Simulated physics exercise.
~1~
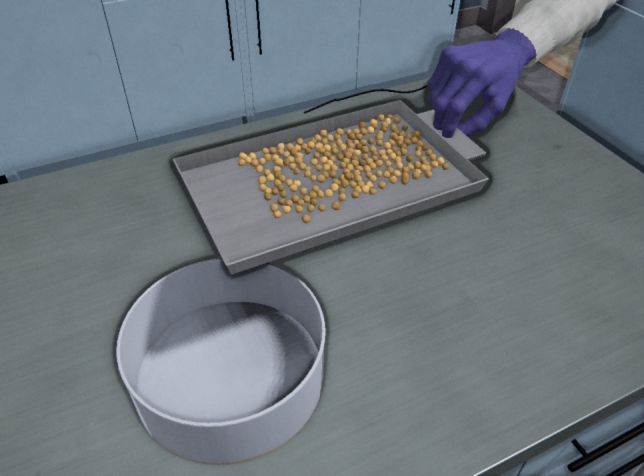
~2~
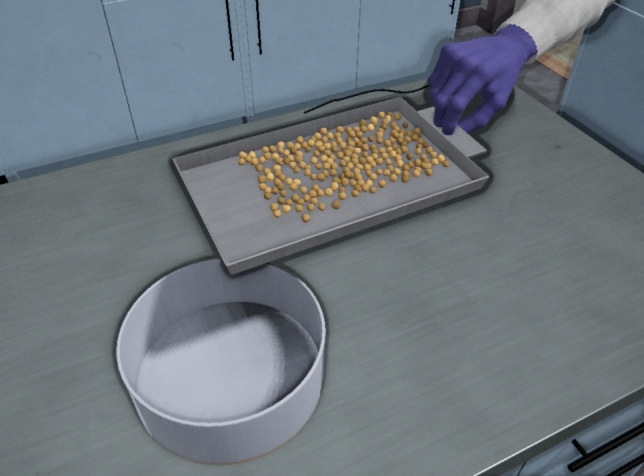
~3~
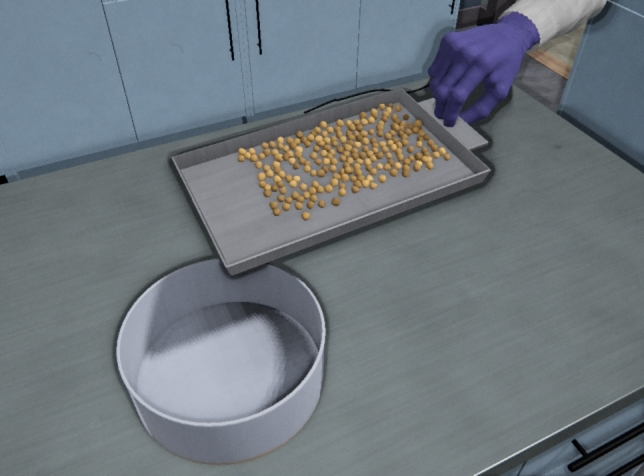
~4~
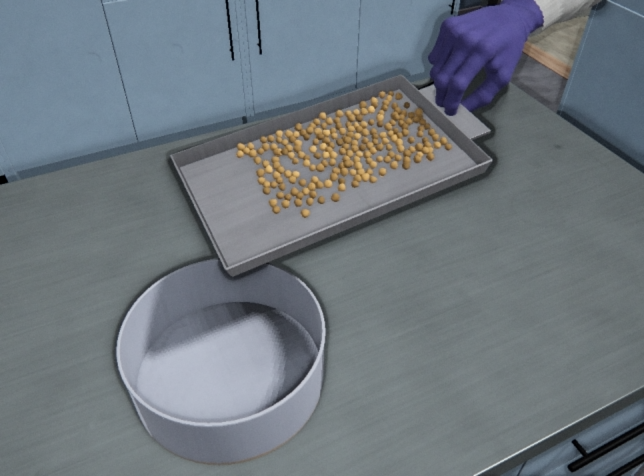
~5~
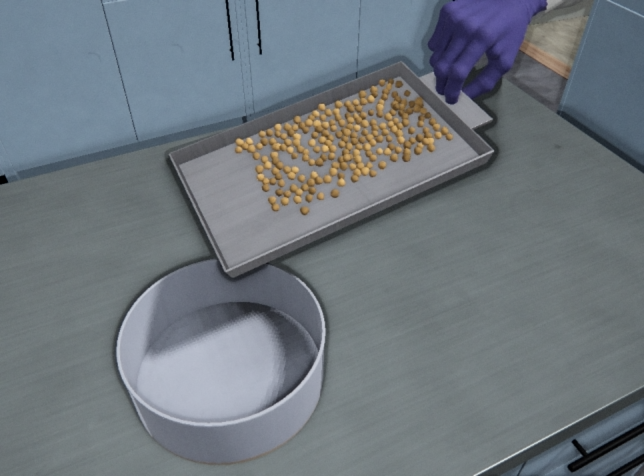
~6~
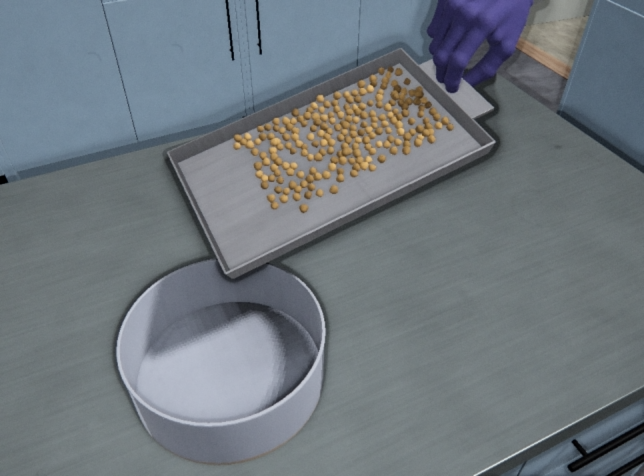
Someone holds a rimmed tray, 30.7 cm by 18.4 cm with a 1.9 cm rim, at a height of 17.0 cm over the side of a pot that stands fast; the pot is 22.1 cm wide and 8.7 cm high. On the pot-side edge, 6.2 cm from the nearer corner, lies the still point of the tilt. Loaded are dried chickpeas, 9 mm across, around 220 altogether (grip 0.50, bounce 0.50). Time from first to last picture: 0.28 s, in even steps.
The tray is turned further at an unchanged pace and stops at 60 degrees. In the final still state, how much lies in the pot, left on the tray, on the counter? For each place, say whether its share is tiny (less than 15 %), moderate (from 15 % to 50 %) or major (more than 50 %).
Result: Pot: An intermediate fraction, tray: The main fraction, counter: A minor fraction.
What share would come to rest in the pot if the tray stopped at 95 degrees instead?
It would be near 100 per cent.
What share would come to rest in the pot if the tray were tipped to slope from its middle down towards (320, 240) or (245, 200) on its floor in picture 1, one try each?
I'd put it at about 5 per cent for the first tilt and about 5 per cent for the second.
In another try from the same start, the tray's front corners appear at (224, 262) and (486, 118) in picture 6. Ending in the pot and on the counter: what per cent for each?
In the pot: 10 per cent; on the counter: 20 per cent.
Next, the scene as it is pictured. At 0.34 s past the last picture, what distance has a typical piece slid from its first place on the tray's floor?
By then it sits near 8 cm from where it began.
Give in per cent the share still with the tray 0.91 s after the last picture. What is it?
Value: About 70%.
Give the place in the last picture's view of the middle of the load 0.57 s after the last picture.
Estimated centre of load: Around (240, 229).
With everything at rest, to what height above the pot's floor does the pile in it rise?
Roughly 1.0 cm.
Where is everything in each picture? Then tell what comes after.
Tray tilt 0 degrees, front corners at (230, 261) and (483, 178); middle of the pieces at (346, 162); pot at (223, 331), in the first frame.
Tray tilt 1 degrees, front corners at (229, 261) and (484, 175); middle of the pieces at (346, 160), in the second frame.
Tray tilt 3 degrees, front corners at (229, 263) and (485, 169), lowest corner left front; middle of the pieces at (346, 155), in the third frame.
Tray tilt 7 degrees, front corners at (229, 265) and (487, 159), lowest corner left front; middle of the pieces at (346, 147), in the fourth frame.
Tray tilt 11 degrees, front corners at (228, 267) and (488, 150), lowest corner left front; middle of the pieces at (345, 140), in the fifth frame.
Tray tilt 14 degrees, front corners at (228, 269) and (489, 141), lowest corner left front; middle of the pieces at (344, 133); pot at (223, 331), in the sixth frame.
Then, 0.34 s after the last picture, tilt 37 degrees; the tray holds 100 %, the pot 0 %.
Then, 0.57 s after the last picture, tilt 52 degrees; the tray holds 95 %, the pot 0 %.
Then, 0.91 s after the last picture, tilt 60 degrees; the tray holds 70 %, the pot 25 %.
In the end, pot 30 %, tray 70 %, counter 0 %.
